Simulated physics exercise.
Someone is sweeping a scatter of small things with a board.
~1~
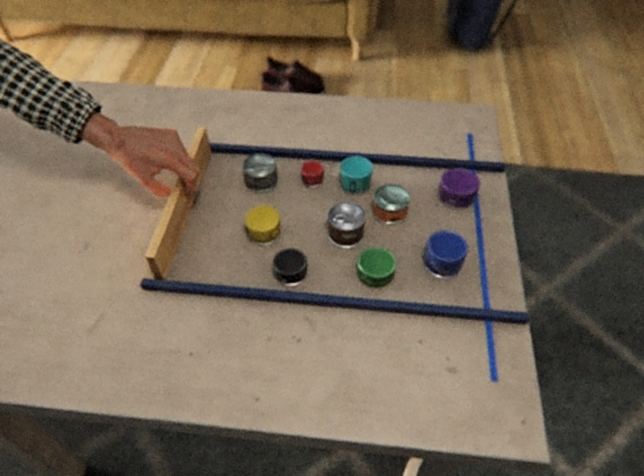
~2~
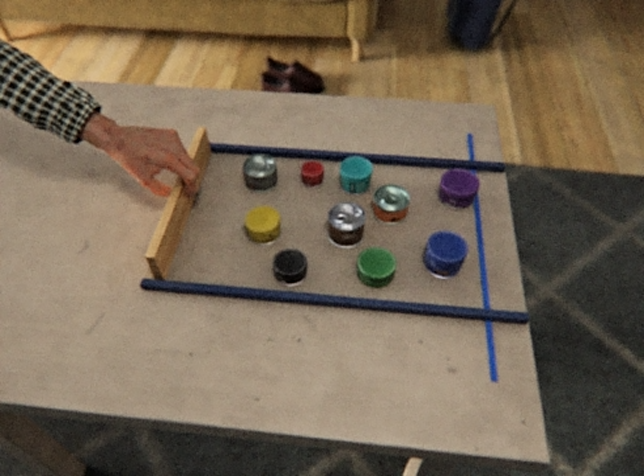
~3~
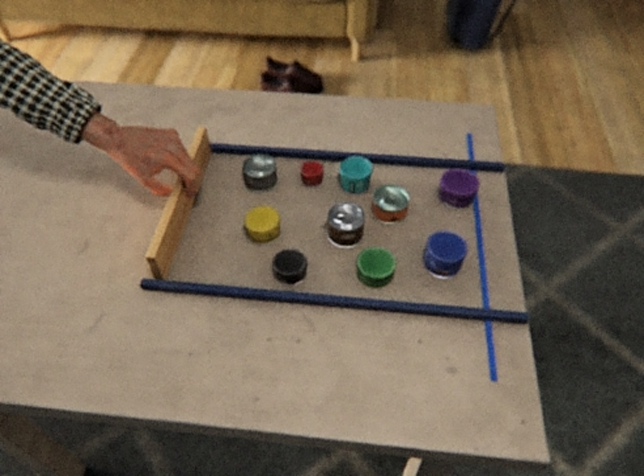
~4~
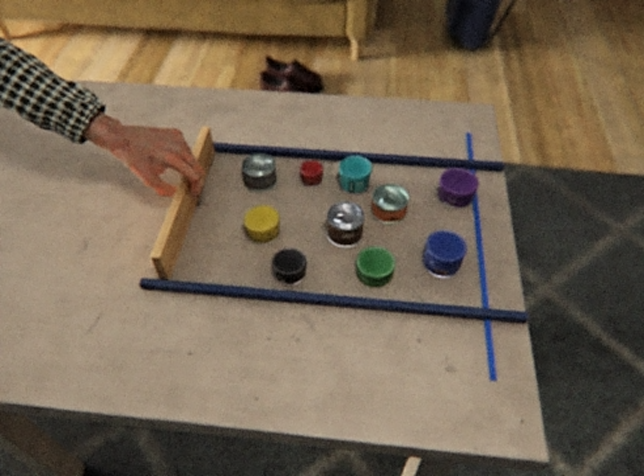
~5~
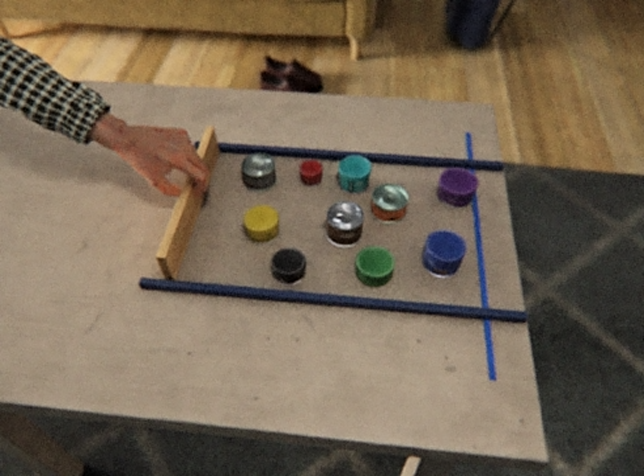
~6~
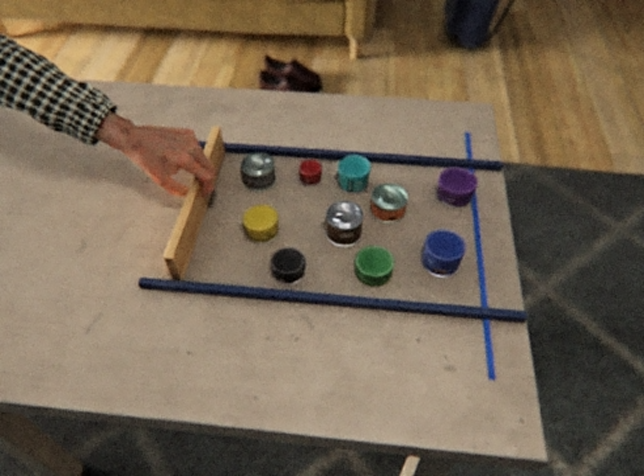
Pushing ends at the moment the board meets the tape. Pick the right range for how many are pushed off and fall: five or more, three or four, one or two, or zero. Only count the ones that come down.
The right range is five or more.
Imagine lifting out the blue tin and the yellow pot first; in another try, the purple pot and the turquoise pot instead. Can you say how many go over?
Fallen: 3 in the first try, 3 in the other.
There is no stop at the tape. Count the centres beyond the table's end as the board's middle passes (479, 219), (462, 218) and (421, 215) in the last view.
Counts: 5, 2, 0.
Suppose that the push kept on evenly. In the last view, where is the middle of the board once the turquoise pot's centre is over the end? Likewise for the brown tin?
Roughly at (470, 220) and roughly at (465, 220).
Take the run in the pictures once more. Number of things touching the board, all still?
So the total is 5.
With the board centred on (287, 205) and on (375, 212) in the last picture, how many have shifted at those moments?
The count reaches 5 first and 9 second.
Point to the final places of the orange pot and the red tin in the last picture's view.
The orange pot settles near (497, 218); as for the red tin, near (485, 172).
A little later, none off yet; purple pot at rest near (456, 188); blue tin at rest near (443, 254); orange pot at rest near (389, 203).
Next, none off yet; purple pot at rest near (458, 188); blue tin shifted about its own width near (468, 254); orange pot shifted about its own width near (424, 207).
When it is over, the number that fall off is five or more; down, brown tin, turquoise pot, green tub, blue tin and purple pot.
